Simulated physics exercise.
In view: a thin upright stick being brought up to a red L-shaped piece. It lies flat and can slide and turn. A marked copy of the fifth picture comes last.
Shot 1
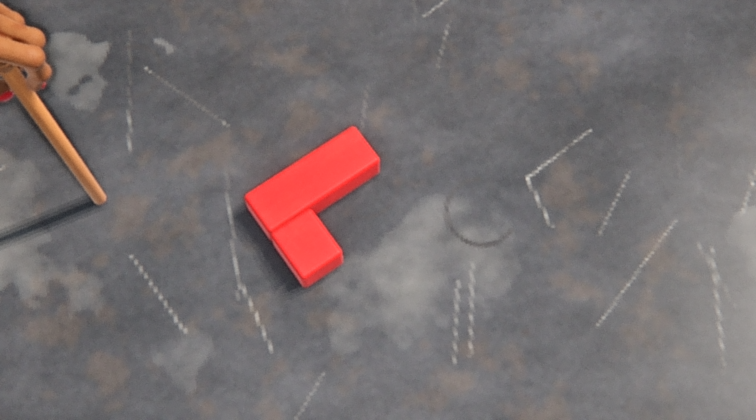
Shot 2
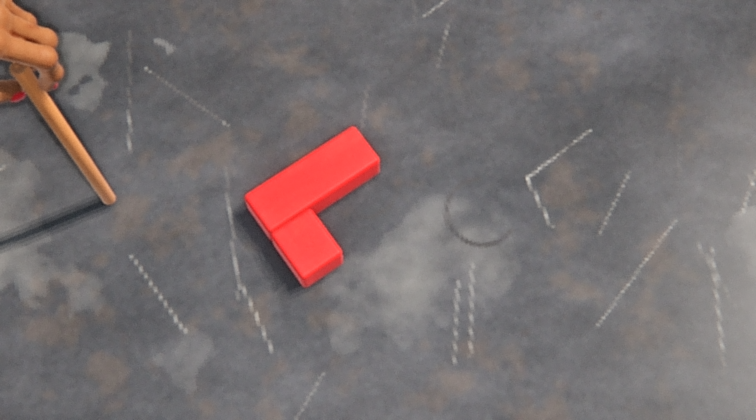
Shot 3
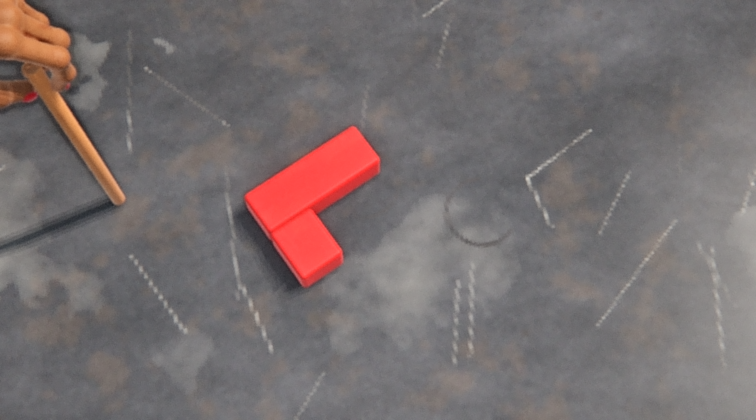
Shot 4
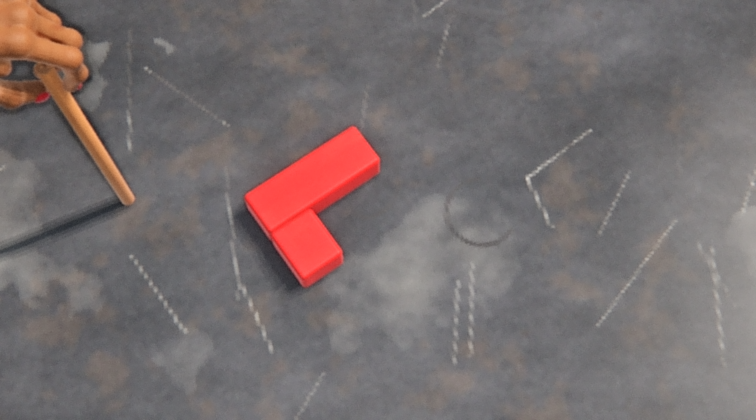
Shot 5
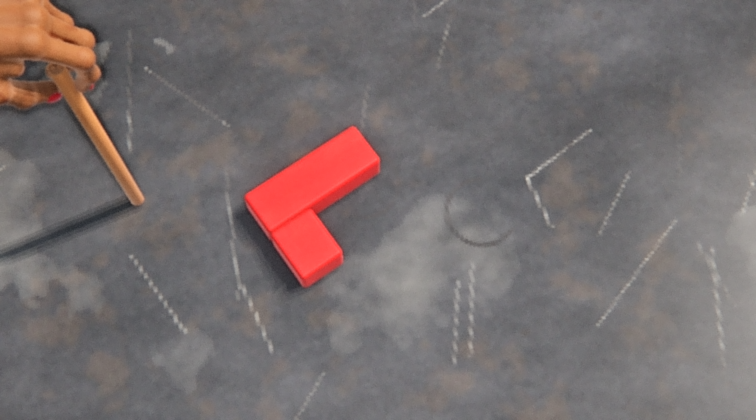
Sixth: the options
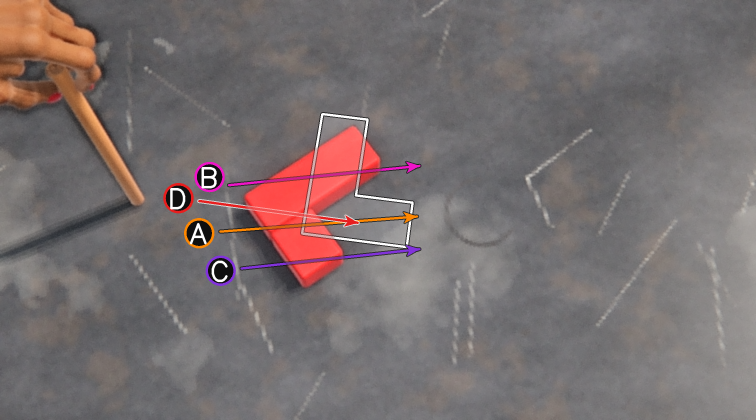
A hand moving a thin stick slowly rightward across a grey, chalk-marked surface while a red L-shaped piece lies still.
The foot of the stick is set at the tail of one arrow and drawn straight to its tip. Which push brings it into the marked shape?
With C it matches the outline.
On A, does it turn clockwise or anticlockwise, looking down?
It turns anticlockwise.
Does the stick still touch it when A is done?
Yes.
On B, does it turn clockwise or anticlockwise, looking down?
On that stroke, clockwise.
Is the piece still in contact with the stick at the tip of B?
No.
On the copy, A from (220, 232) to (417, 217); B from (229, 185) to (420, 166); C from (242, 268) to (419, 249); D from (199, 201) to (358, 223).
On C. First, foot of the stick (306, 262), piece (321, 170).
Then, foot of the stick (371, 255), piece (333, 162).
Finally, foot of the stick (419, 250), piece (335, 161); it fills the outline.
By contrast, A leaves the piece out of the outline, at (400, 131); B leaves the piece out of the outline, at (344, 198); D leaves the piece out of the outline, at (409, 182).
